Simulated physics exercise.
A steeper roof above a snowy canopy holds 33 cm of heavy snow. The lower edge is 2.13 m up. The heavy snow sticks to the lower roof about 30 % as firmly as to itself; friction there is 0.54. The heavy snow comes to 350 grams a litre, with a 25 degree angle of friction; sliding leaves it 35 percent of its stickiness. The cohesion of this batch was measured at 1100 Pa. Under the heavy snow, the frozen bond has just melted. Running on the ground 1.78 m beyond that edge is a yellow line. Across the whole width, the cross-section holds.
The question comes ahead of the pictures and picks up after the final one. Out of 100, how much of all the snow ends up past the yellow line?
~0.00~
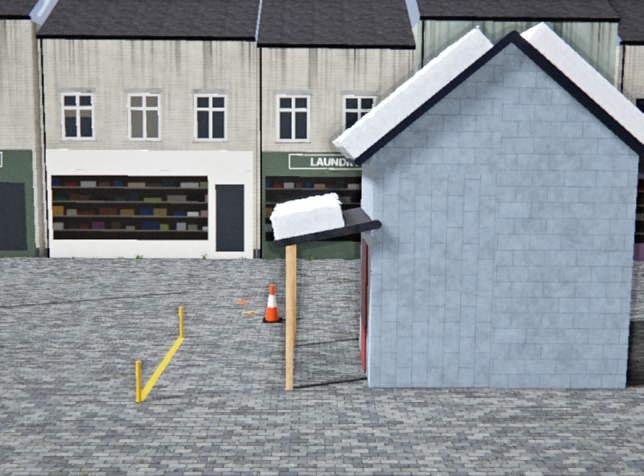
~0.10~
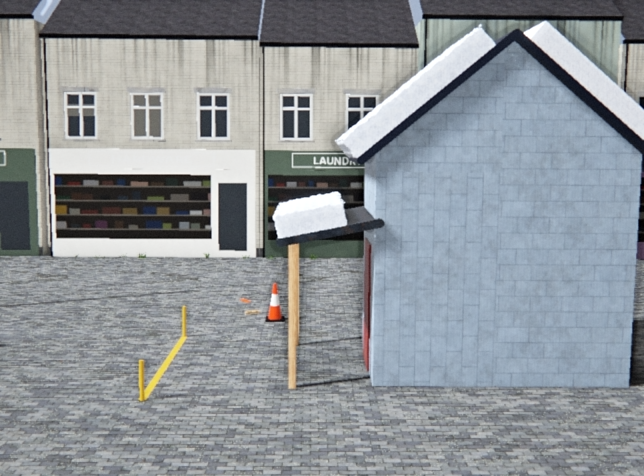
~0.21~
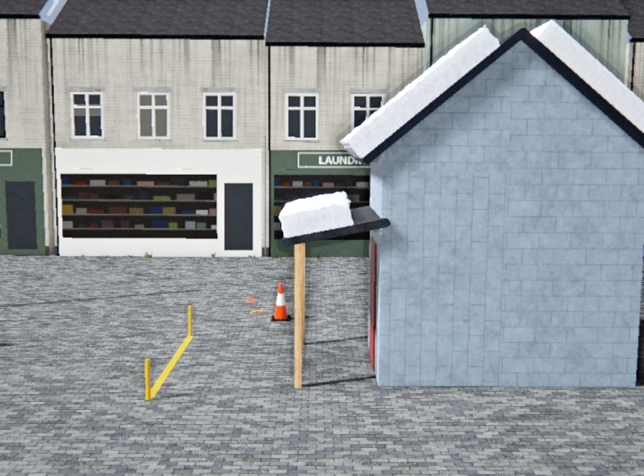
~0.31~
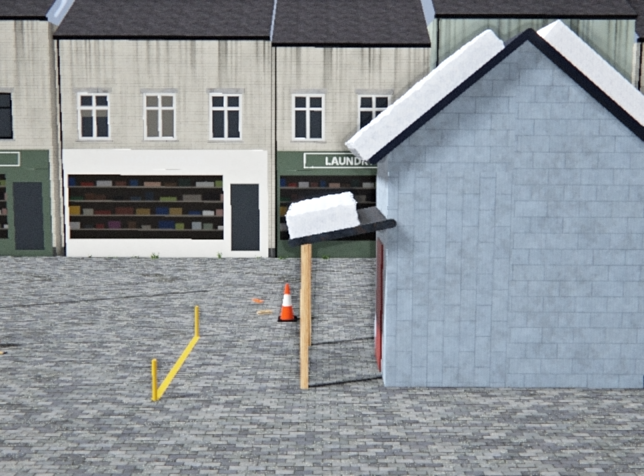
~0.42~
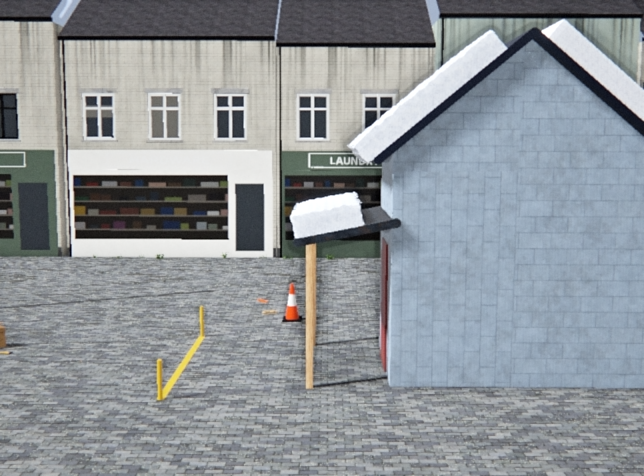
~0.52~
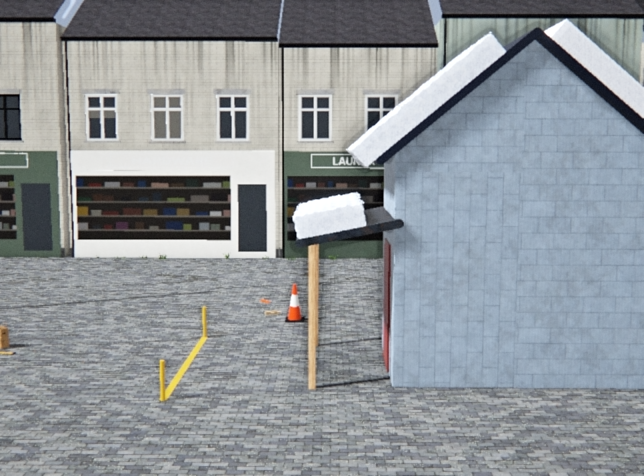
About 2 %.
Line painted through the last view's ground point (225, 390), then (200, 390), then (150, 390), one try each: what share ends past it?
20 %, 10 %, 1 %.
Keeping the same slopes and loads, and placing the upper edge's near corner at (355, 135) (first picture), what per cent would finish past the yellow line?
14 %.
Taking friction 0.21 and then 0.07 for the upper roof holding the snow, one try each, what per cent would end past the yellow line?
Roughly 30 per cent first, roughly 35 per cent second.
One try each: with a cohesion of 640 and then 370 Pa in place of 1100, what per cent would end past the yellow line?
16 in a hundred, followed by 30 in a hundred.
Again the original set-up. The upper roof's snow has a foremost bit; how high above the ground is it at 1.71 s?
About 2.4 m.
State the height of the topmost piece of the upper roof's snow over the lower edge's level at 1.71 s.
Roughly 1.7 m.
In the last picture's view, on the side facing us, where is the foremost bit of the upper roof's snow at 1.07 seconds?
Around pixel (332, 196).
After 1.07 s, none is below the lower edge and 0 % is past the line.
After 1.71 s, none is below the lower edge and 0 % is past the line.
After 2.36 s, 26 % is below the lower edge and 0 % is past the line.
After 3.00 s, 53 % is below the lower edge and 1 % is past the line.
After 4.60 s, at the end, 56 % is below the lower edge and 2 % is past the line.
